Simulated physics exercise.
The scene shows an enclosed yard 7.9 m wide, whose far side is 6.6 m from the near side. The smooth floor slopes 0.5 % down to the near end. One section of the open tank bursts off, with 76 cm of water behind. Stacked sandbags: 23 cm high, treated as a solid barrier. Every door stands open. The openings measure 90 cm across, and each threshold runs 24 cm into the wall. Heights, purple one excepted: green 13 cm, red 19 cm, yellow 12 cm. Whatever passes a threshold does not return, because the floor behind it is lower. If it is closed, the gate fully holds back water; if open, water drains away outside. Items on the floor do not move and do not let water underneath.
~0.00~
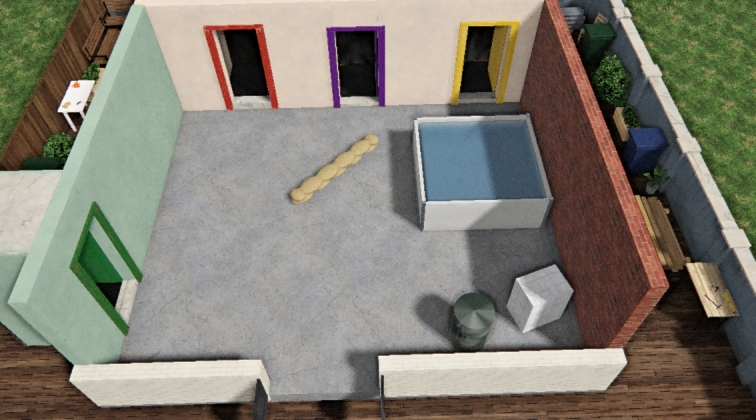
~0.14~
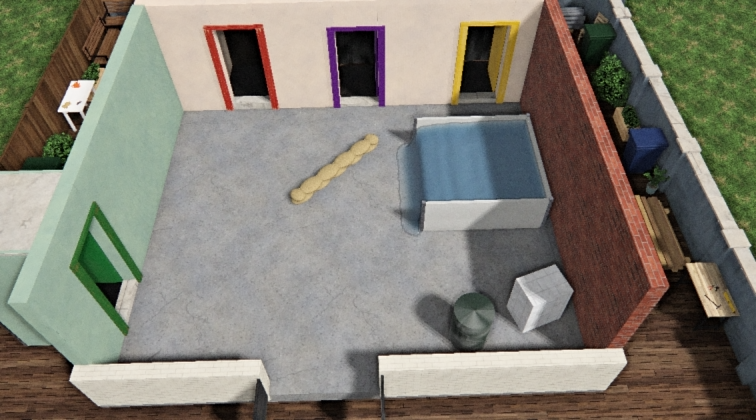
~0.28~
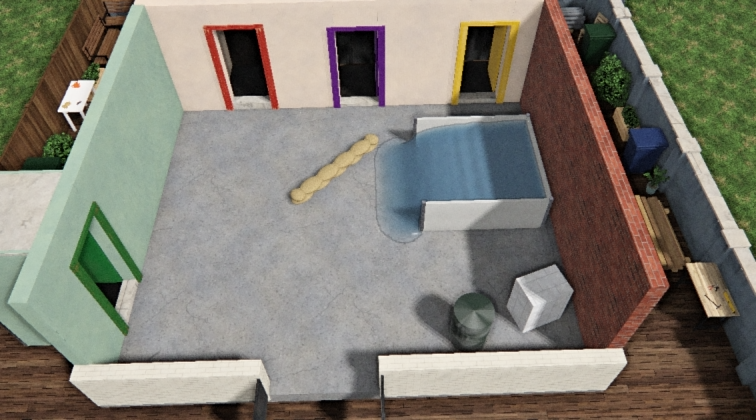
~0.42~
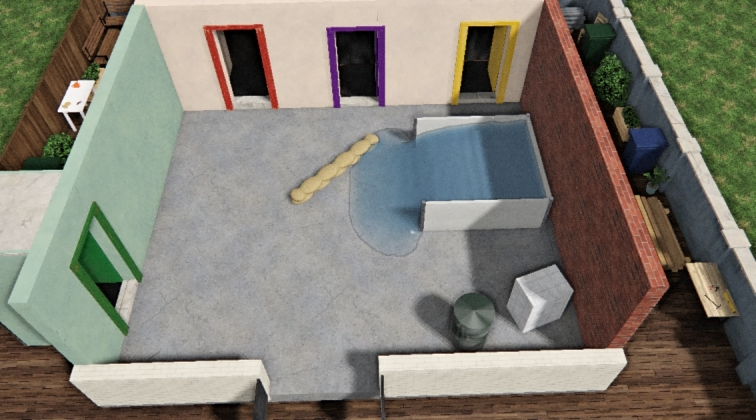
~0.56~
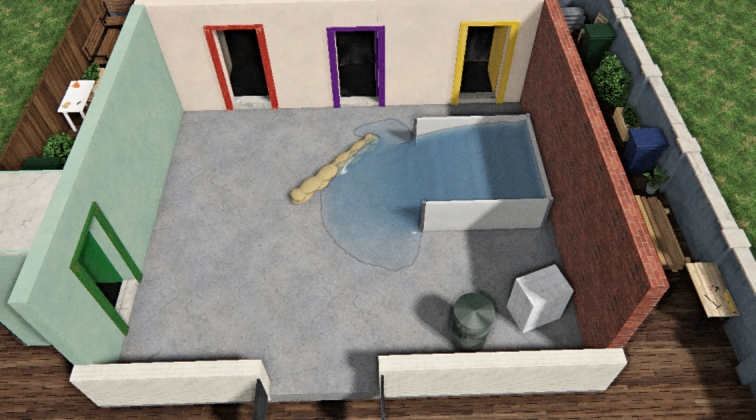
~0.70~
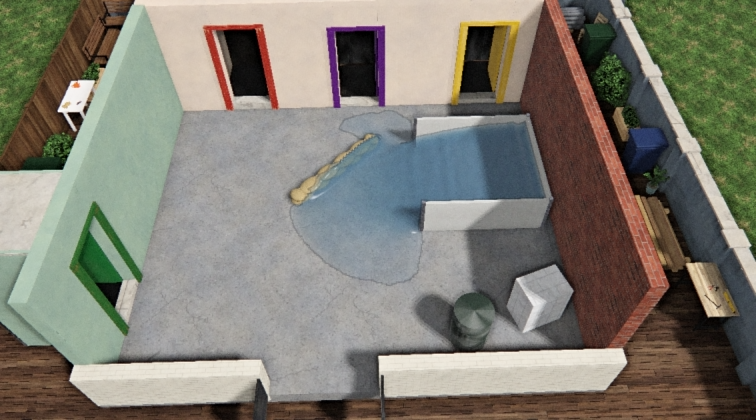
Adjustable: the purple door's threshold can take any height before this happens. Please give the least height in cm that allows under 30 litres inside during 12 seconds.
It would have to be roughly 12.5 cm high.
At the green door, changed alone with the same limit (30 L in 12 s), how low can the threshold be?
For green, a step near 23 cm.
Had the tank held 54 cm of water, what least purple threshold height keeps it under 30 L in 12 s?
The step would need to be some 8.0 cm high.
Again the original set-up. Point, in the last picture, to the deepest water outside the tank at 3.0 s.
At about pixel (121, 354).
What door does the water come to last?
The yellow one comes last.
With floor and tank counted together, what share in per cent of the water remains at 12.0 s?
Around 74 percent is still there.
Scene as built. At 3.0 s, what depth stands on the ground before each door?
Door by door, in centimetres - green 25, purple 14, red 6, yellow 1.
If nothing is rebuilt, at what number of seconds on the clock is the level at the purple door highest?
That happens close to 2.6 s on the clock.
After 1.4 s water covers 35 % of the floor, deepest (44 cm) near (362, 160); 13 cm at the purple door, 2 litres in over its 8 cm threshold.
After 3.0 s water covers 70 % of the floor, deepest (50 cm) near (121, 354); 14 cm at the purple door, 65 litres in over its 8 cm threshold.
After 12.0 s water covers 95 % of the floor, deepest (15 cm) near (478, 116); 8 cm at the purple door, 99 litres in over its 8 cm threshold.
At the purple door as built, the water arrived by 0.9 s and peaked near 16 cm at 2.6 s.
Run again over the same 12 s with other heights there, 47 litres in over 11 cm, 14 litres over 14.5 cm. The limit of 30 litres is kept from about 12.5 cm up.
